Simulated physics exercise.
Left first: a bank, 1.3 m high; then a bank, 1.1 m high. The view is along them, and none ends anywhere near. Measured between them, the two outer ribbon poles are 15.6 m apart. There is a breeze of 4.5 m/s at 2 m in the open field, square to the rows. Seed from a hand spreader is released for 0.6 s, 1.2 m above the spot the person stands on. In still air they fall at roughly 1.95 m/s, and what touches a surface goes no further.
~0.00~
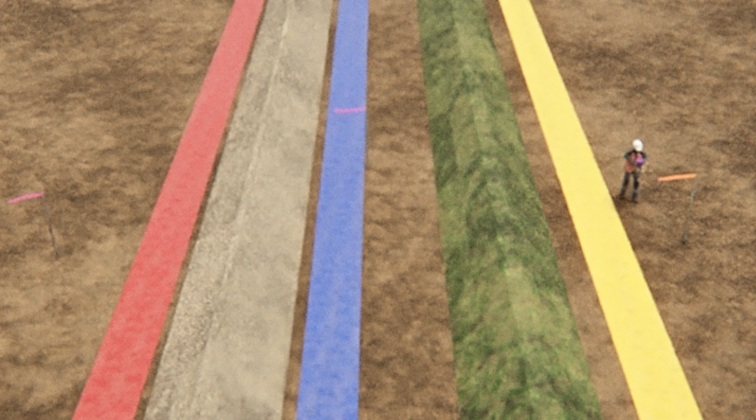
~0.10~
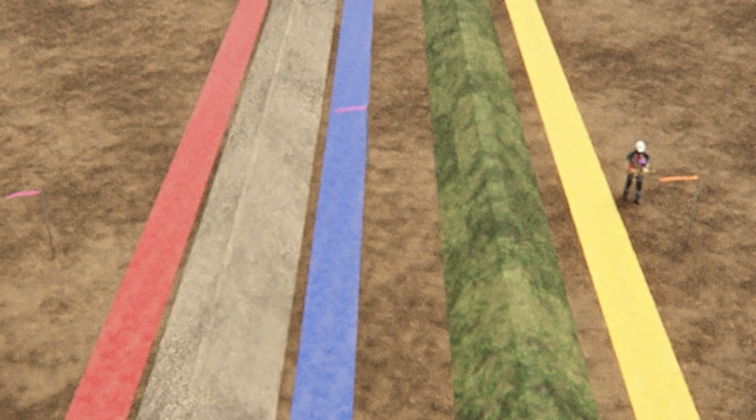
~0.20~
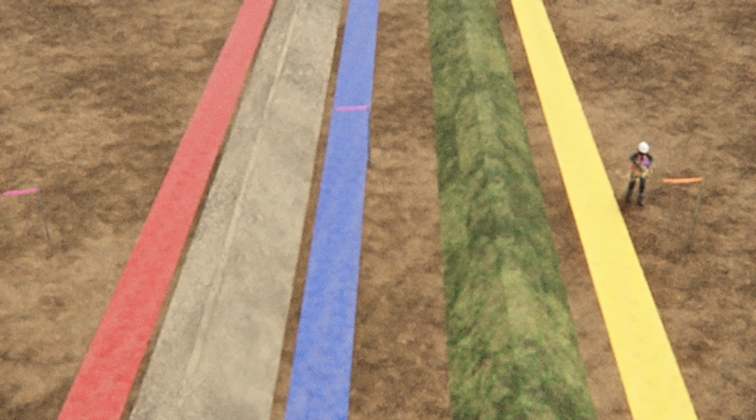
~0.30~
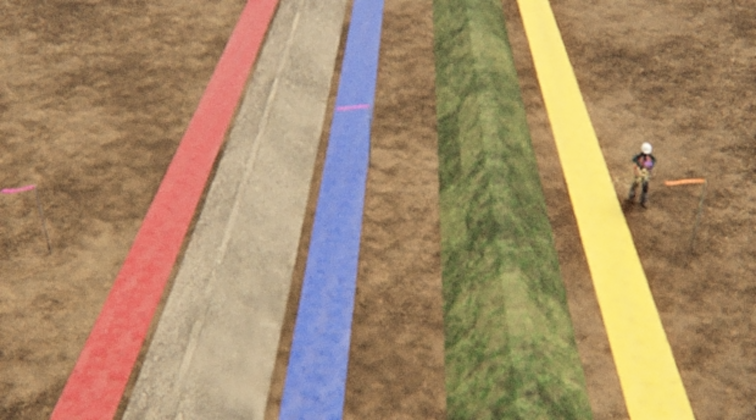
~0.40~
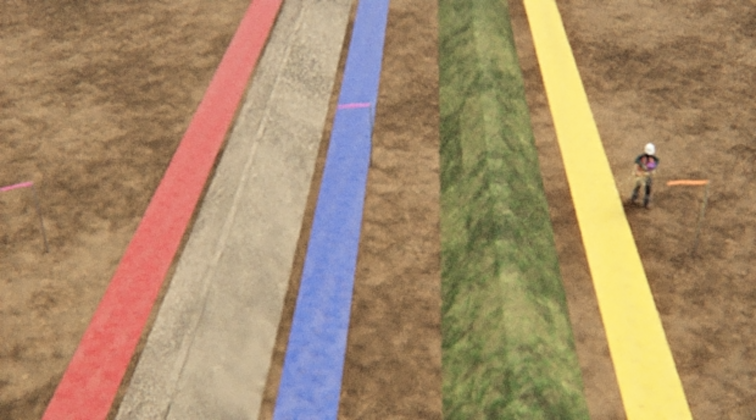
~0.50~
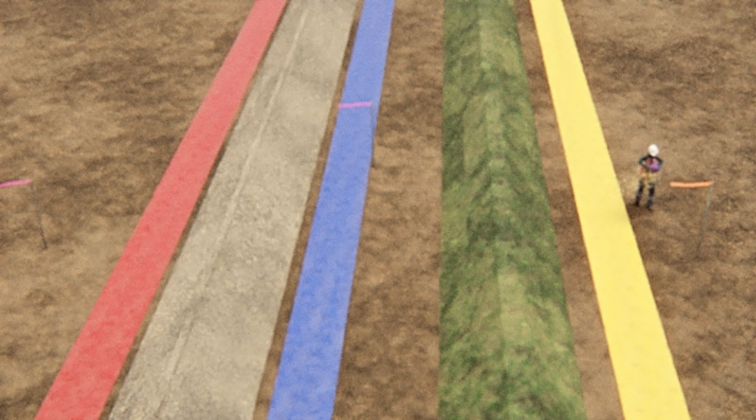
We see red, blue and yellow strips running alongside a pale bank and a green one across brown ground, while a small figure in a white helmet stands at the right and the view shifts slightly.
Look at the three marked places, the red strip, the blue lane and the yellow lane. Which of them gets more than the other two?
I would say the yellow one.
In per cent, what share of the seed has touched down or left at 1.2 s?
That comes to near 55 %.
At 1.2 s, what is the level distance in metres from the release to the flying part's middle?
That distance is some 2.0 m.
After 1.2 s, 43 % is in the air or yet to come; 0 % lies on the blue lane, 0 % on the red strip and 30 % on the yellow lane; the middle of what still flies is 0.4 m above the low ground, near (574, 201).
After 2.0 s, 1 % is in the air or yet to come; 0 % lies on the blue lane, 0 % on the red strip and 37 % on the yellow lane.
After 3.5 s, 0 % is in the air or yet to come; 0 % lies on the blue lane, 0 % on the red strip and 37 % on the yellow lane.
After 8.0 s, 0 % is in the air or yet to come; 0 % lies on the blue lane, 0 % on the red strip and 37 % on the yellow lane.
After 45.0 s, 0 % is in the air or yet to come; 0 % lies on the blue lane, 0 % on the red strip and 37 % on the yellow lane.
